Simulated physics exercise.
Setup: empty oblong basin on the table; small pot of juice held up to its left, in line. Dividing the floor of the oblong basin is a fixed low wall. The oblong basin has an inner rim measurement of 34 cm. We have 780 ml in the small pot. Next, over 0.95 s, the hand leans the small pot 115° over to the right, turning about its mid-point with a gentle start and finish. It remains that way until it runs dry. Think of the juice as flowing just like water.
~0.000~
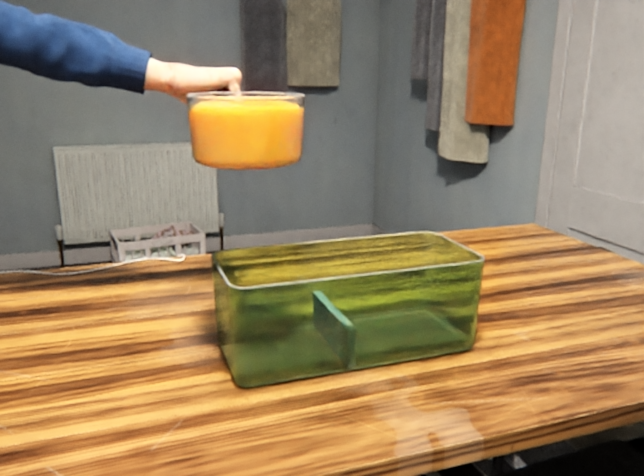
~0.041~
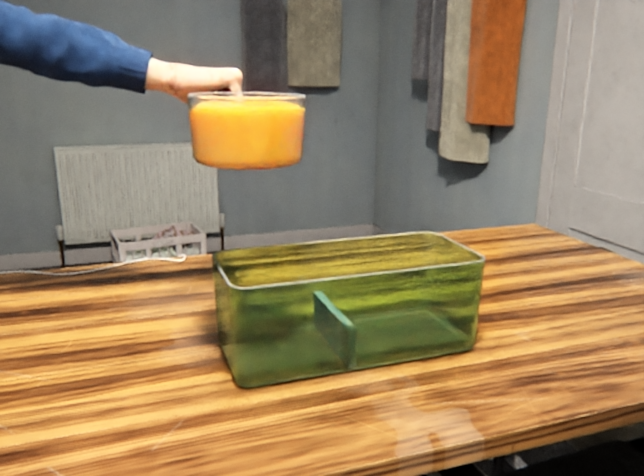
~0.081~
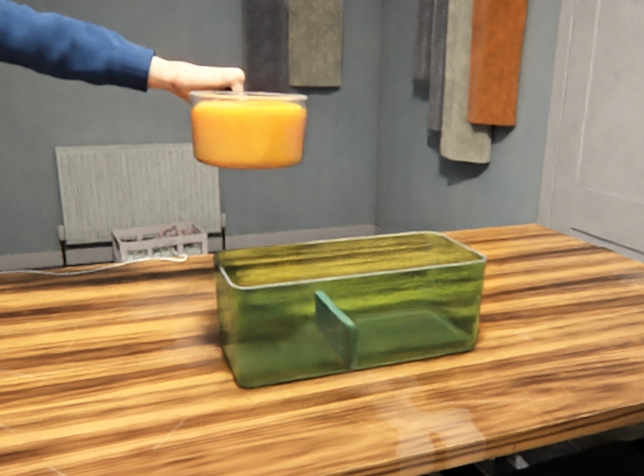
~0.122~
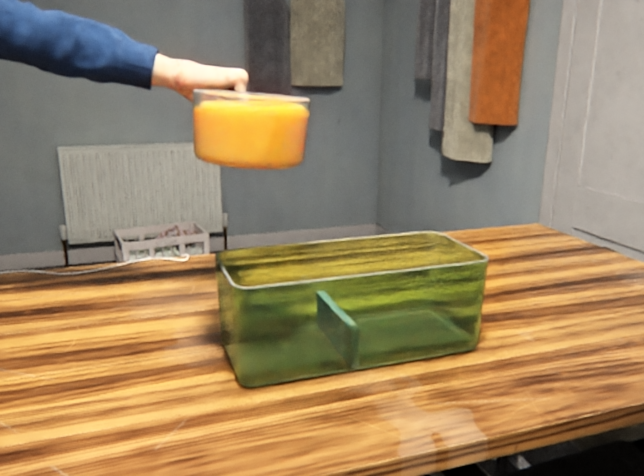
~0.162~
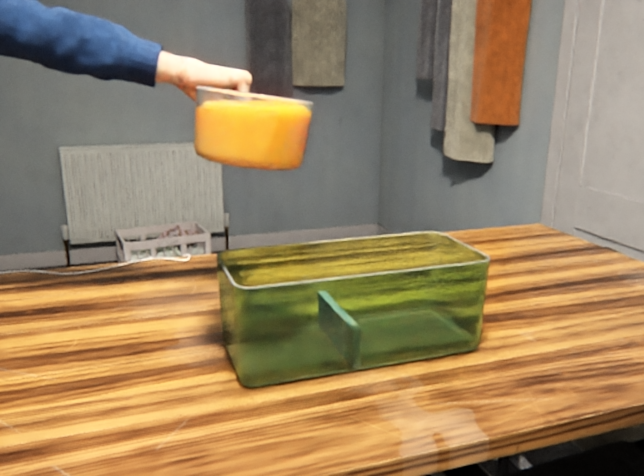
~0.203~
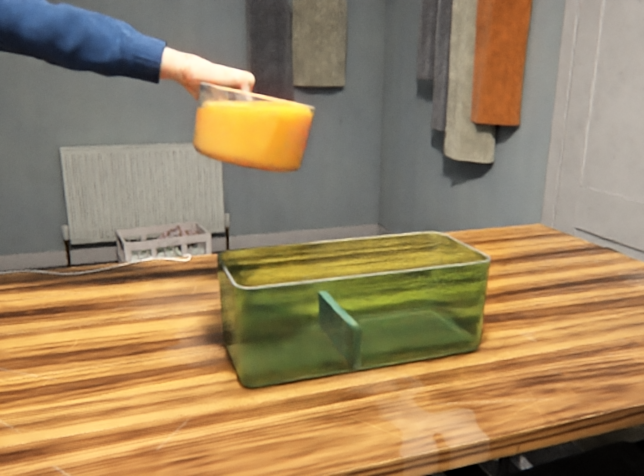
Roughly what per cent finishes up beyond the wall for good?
Roughly 74 per cent.
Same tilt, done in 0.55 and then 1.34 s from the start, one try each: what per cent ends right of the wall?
I'd say 65 percent on the first go, 80 percent on the next.
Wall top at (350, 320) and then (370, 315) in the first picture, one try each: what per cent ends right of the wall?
60 per cent first, 30 per cent second.
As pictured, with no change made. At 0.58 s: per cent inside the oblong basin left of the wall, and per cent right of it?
Left roughly 1 per cent, right roughly 10.
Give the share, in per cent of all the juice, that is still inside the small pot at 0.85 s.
Close to 6 percent of the whole amount.
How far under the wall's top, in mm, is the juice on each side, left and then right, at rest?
It's around 44 mm on the left side and around 30 mm on the right side.
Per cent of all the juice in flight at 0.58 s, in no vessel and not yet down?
Roughly 38 percent.
Then, 0.58 s in, the tilt is 77° and 51 per cent is still to pour, 1 is left of the wall and 10 right of it.
Then, 0.85 s in, the tilt is 112° and 6 per cent is still to pour, 11 is left of the wall and 72 right of it.
Then, 1.14 s in, the tilt is 115° and 0 per cent is still to pour, 24 is left of the wall and 74 right of it.
Then, 1.45 s in, the tilt is 115° and 0 per cent is still to pour, 24 is left of the wall and 74 right of it.
Finally, 24 per cent lies left of the wall, 74 right of it and 1 outside.
